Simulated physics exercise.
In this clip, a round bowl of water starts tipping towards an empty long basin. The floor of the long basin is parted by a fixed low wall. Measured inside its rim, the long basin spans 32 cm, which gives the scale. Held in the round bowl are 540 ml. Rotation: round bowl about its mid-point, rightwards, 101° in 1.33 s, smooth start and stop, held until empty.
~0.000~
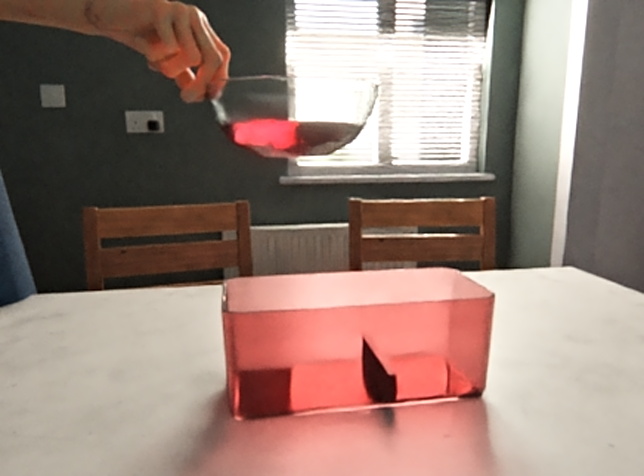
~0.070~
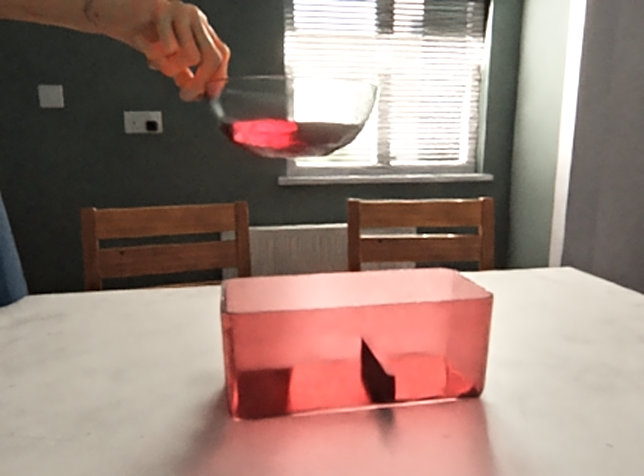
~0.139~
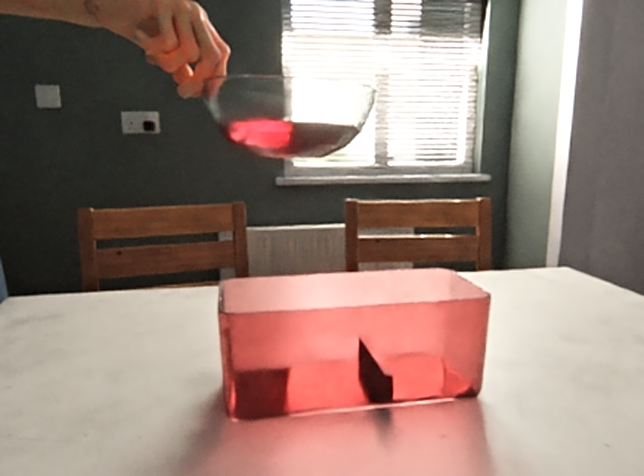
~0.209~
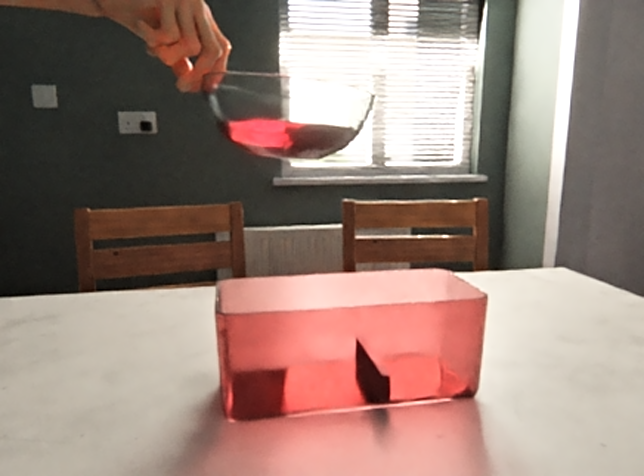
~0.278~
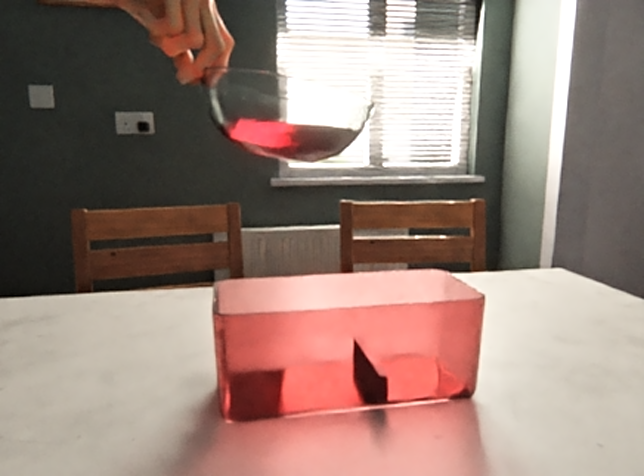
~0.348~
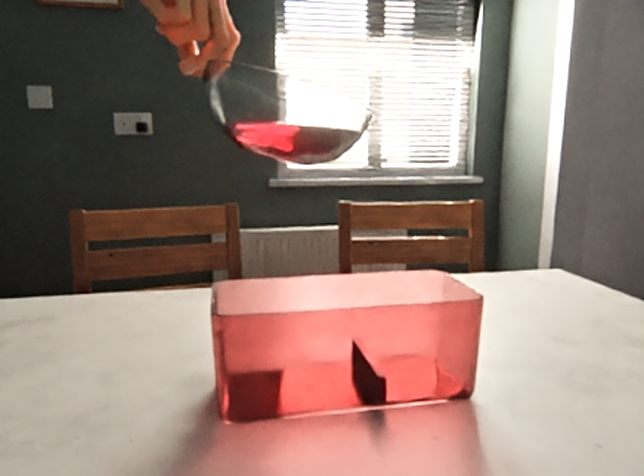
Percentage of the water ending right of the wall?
84 per cent.
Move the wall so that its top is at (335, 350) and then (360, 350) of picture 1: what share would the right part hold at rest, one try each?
The first try gives 95 percent and the second 90 percent.
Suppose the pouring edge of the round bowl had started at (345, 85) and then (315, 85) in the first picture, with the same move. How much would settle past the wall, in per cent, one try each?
Try 1: Approx. 60 %; try 2: Approx. 15 %.
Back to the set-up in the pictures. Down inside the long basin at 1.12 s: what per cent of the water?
Near 88 in a hundred.
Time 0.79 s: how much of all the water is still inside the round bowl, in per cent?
Roughly 48 %.
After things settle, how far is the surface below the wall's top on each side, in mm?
Roughly 34 mm on the left side and roughly 8 mm on the right.
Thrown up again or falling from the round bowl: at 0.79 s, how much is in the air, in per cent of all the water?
38 per cent.
After 0.79 s the tilt is 66° and 49 per cent is still to pour, 0 is left of the wall and 13 right of it.
After 1.12 s the tilt is 95° and 1 per cent is still to pour, 9 is left of the wall and 78 right of it.
After 1.46 s the tilt is 101° and 0 per cent is still to pour, 15 is left of the wall and 84 right of it.
After 1.83 s the tilt is 101° and 0 per cent is still to pour, 15 is left of the wall and 84 right of it.
In the end 15 per cent lies left of the wall, 84 right of it and 1 outside.
